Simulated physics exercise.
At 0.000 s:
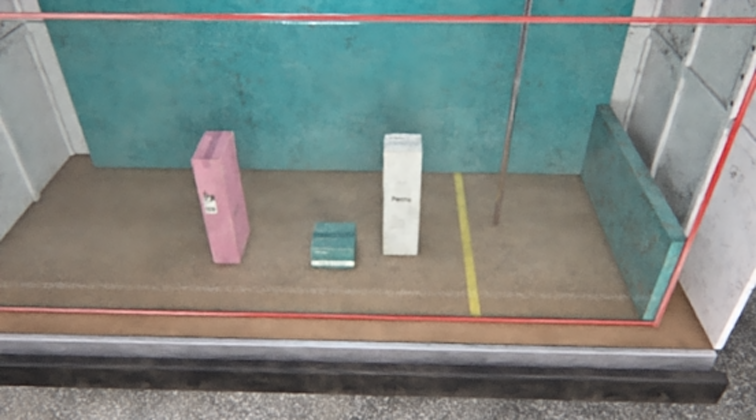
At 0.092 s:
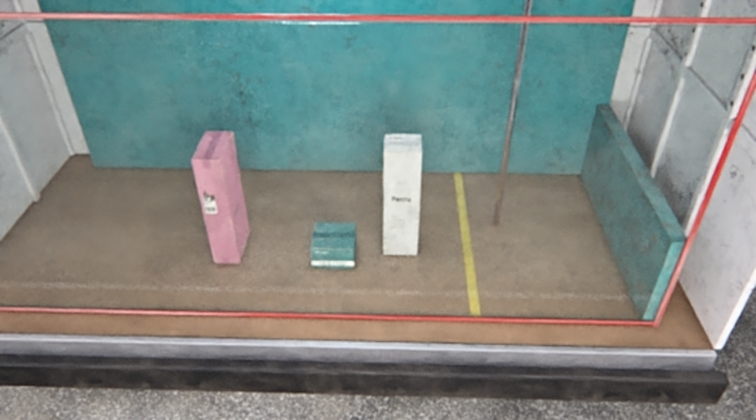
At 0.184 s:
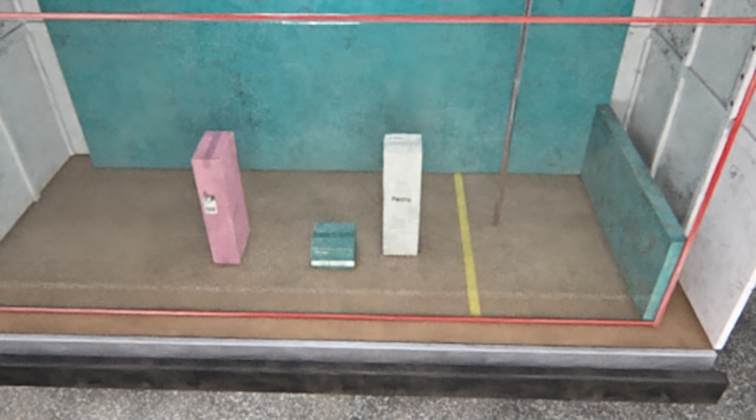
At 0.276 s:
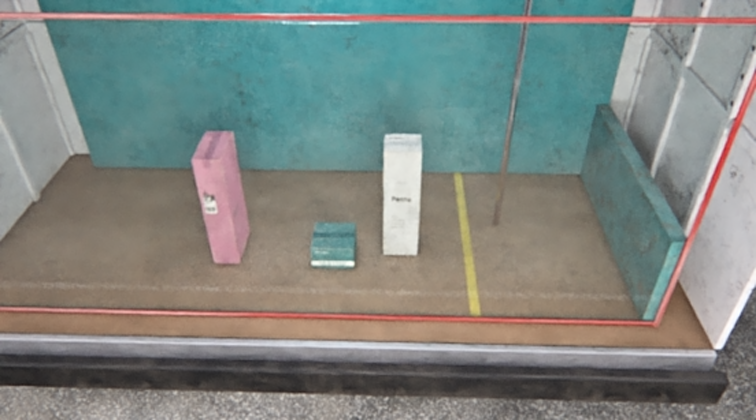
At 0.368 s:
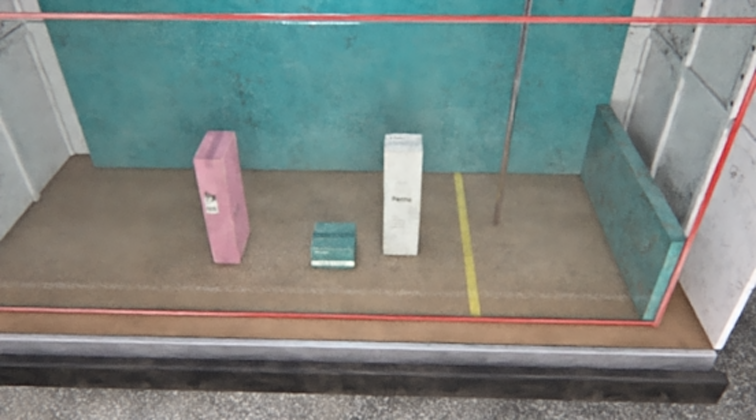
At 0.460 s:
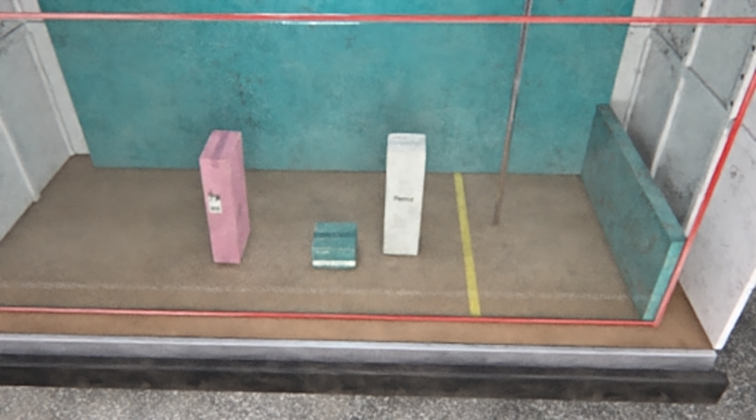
In an open cargo bay, a pink box, teal carton and white box barely move.
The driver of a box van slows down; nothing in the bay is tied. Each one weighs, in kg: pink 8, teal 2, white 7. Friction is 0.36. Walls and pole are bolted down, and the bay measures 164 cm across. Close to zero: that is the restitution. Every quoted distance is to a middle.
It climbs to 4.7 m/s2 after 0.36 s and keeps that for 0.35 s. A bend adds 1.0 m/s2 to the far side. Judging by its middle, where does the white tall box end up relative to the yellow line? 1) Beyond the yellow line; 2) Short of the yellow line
Answer: 1.
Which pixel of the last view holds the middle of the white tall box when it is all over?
In the last picture it sits at about pixel (489, 233).
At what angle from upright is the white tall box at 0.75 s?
Around 20° off upright.
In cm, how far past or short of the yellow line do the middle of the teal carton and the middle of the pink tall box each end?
Teal carton, 60 centimetres short; pink tall box, 100 centimetres short.
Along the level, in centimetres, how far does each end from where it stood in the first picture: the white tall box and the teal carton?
I'd put the white tall box at roughly 60 and the teal carton at roughly 30.
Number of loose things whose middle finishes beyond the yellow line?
Summing up, 1.
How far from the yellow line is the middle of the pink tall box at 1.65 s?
Short by some 100 cm.
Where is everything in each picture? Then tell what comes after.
The first picture shows white tall box (402, 197), teal carton (334, 245), yellow line (474, 304).
The second picture shows white tall box (402, 197), teal carton (334, 245).
The third picture shows white tall box (402, 197), teal carton (334, 245).
The fourth picture shows white tall box (402, 197), teal carton (334, 245).
The fifth picture shows white tall box (402, 197), teal carton (335, 245).
The sixth picture shows white tall box (403, 197), teal carton (335, 245), yellow line (474, 304).
After 0.75 s the white tall box is 32 cm short of the yellow line, tilted 20°, near (425, 196) in the last picture's view; the teal carton 84 cm short of the yellow line, tilted 0°.
After 1.15 s the white tall box is 13 cm past the yellow line, tilted 90°, near (487, 233) in the last picture's view.
After 1.65 s the white tall box is 14 cm past the yellow line, tilted 90°, near (489, 233) in the last picture's view.
When all is still (1.9 s), pink tall box stops short of the yellow line; teal carton stops short of the yellow line; white tall box crosses the yellow line.
